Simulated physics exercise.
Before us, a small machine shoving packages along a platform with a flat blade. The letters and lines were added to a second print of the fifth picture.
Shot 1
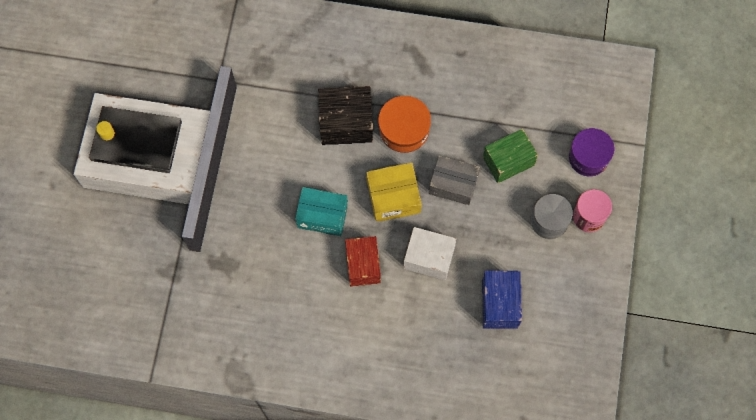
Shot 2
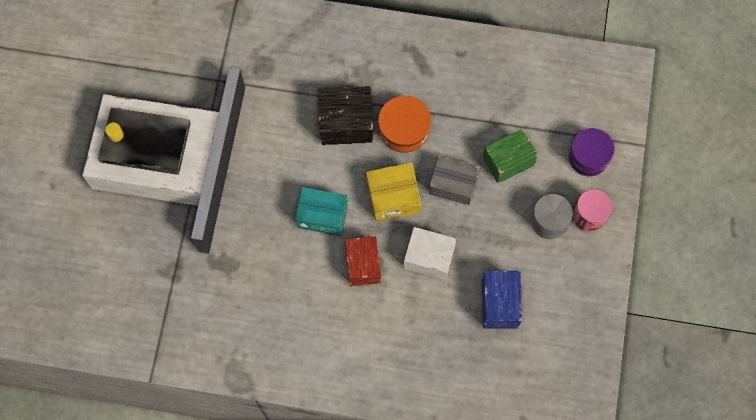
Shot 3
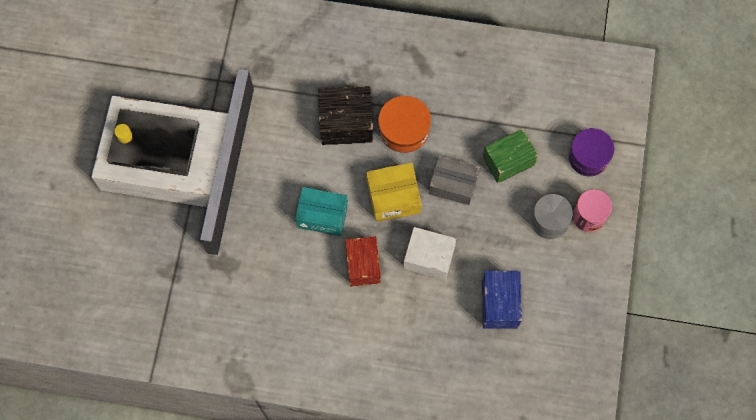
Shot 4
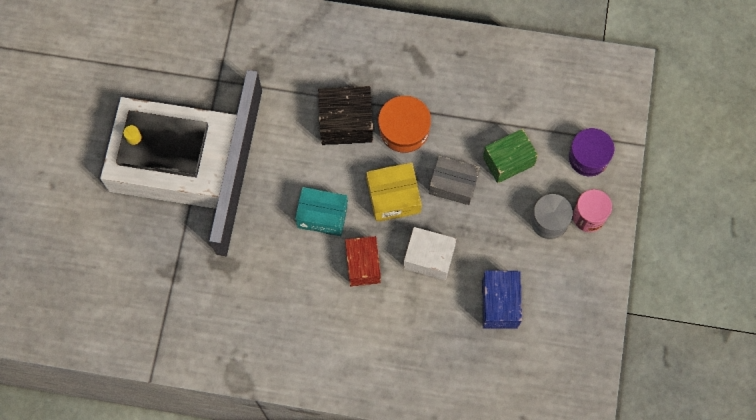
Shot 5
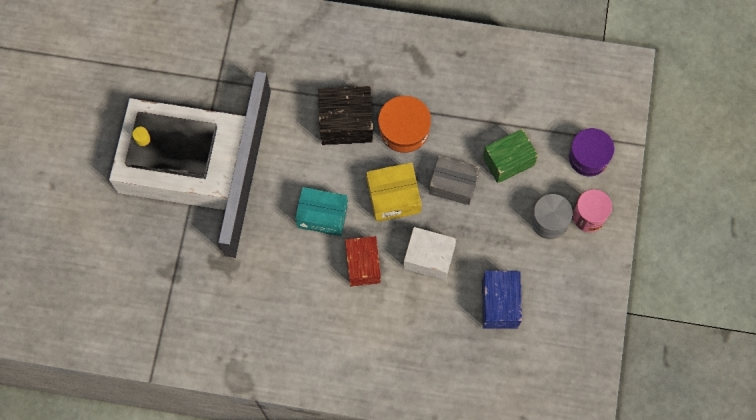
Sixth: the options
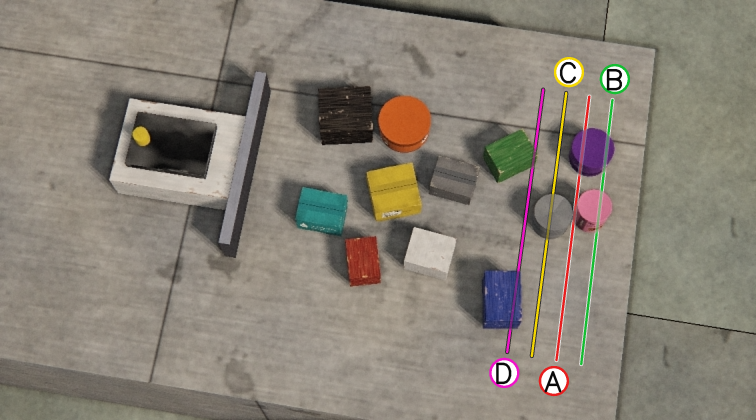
A small white machine with a dark opening, a yellow knob and a flat grey blade sits at the left of a grey slab platform, seen from high above at a slight tilt. To its right lie black, teal, yellow, red, white, grey, green and blue blocks, with orange, purple, pink and grey round containers among them. The machine creeps a short way right, blade first, touching nothing, while the objects and camera stay still.
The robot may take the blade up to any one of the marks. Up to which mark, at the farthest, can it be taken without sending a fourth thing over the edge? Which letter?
C is the last line within the limit.
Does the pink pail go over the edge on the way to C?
Yes.
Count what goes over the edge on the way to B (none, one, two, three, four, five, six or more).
Six or more.
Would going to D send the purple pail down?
Yes.
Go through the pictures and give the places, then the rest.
In the first frame, yellow parcel (393, 193); turquoise box (322, 212); blue crate (501, 299).
In the second frame, robot (151, 141); grey canister (551, 216).
In the third frame, robot (159, 143); pink pail (592, 212).
In the fourth frame, robot (169, 144); purple pail (591, 153).
In the fifth frame, robot (178, 146); red crate (363, 261); black crate (346, 116); grey box (454, 180).
On the marked copy, A at (573, 224); B at (597, 227); C at (550, 220); D at (526, 216).
Taking C. A third of the way, robot (286, 162); orange pail (447, 130); black crate (395, 128).
Two thirds of the way, robot (396, 180); purple pail (607, 150); pink pail (600, 211).
When it is over, robot (483, 193); pink pail over the edge; purple pail over the edge; three fallen.
As for the rest, A drops six; B drops seven; D is within the limit but short.
